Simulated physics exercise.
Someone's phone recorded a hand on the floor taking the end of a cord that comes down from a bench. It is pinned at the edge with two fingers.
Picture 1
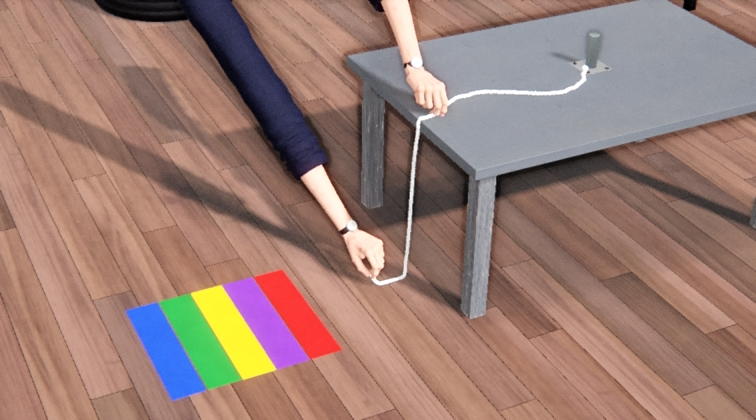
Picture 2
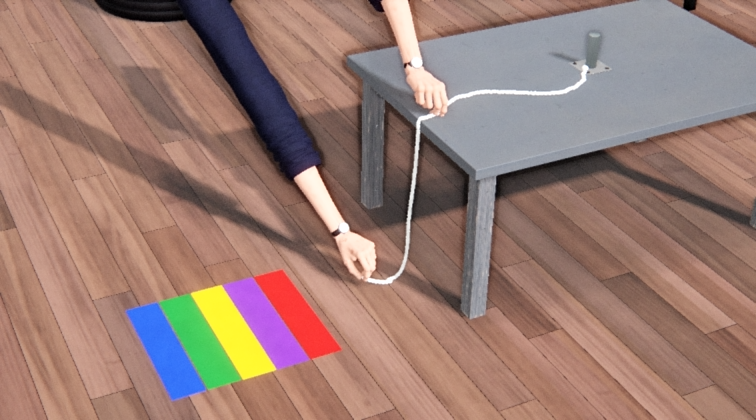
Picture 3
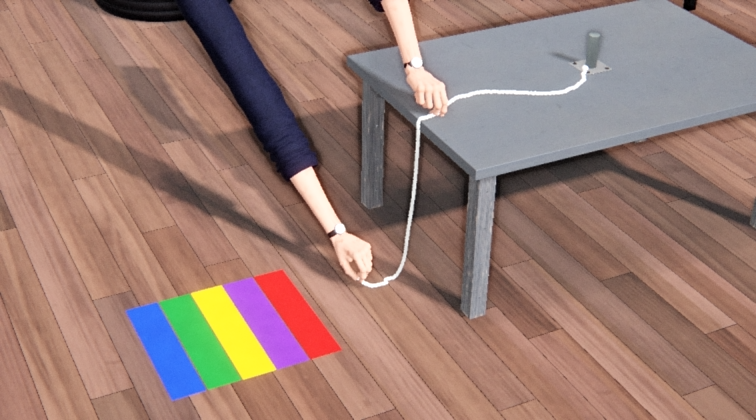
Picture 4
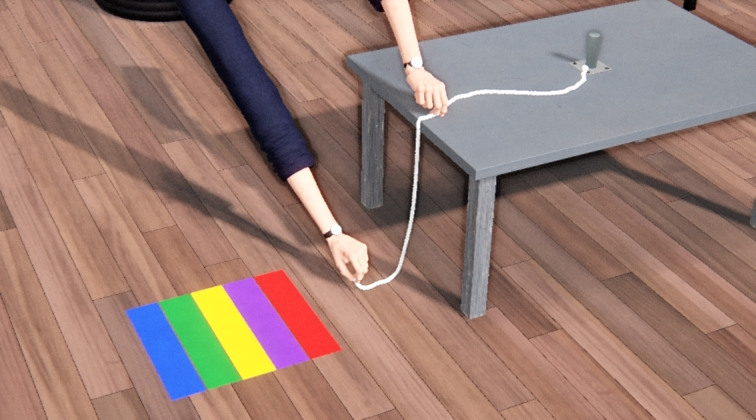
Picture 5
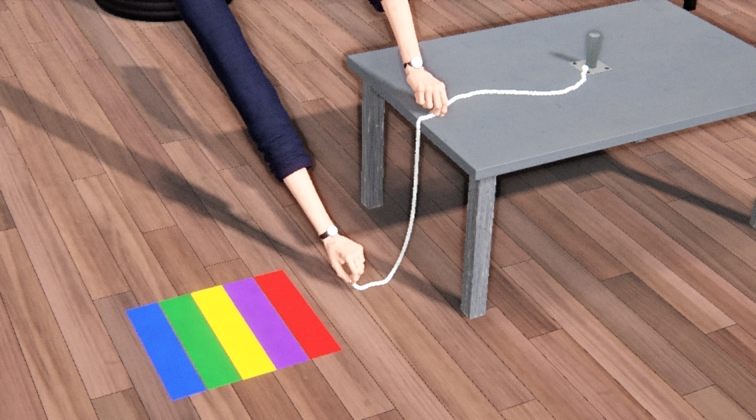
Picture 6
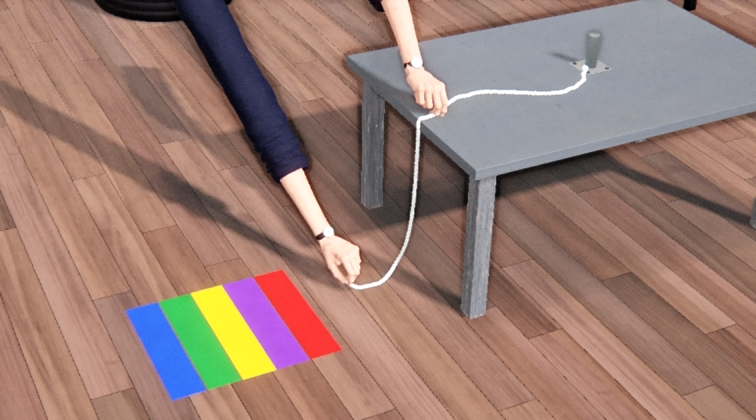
On a wooden floor beside a gray table, one hand pins a white cord at the table's edge while the other holds its lower end and draws it slightly left, near a patch of colored stripes.
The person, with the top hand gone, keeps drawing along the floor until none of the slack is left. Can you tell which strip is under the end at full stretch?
Yes, the yellow one.
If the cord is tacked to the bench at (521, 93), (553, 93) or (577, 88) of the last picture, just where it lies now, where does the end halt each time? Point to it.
(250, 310), (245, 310), (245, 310).
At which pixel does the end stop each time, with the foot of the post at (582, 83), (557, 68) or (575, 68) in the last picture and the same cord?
(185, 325), (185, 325) and (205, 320), in that order.
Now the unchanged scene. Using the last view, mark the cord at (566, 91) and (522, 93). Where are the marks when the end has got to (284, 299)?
First at (531, 80), next at (495, 90).
A little later, end near (284, 299); over red.
Next, end near (247, 309); over purple.
When it is tight, end near (224, 315); over yellow. Over yellow.
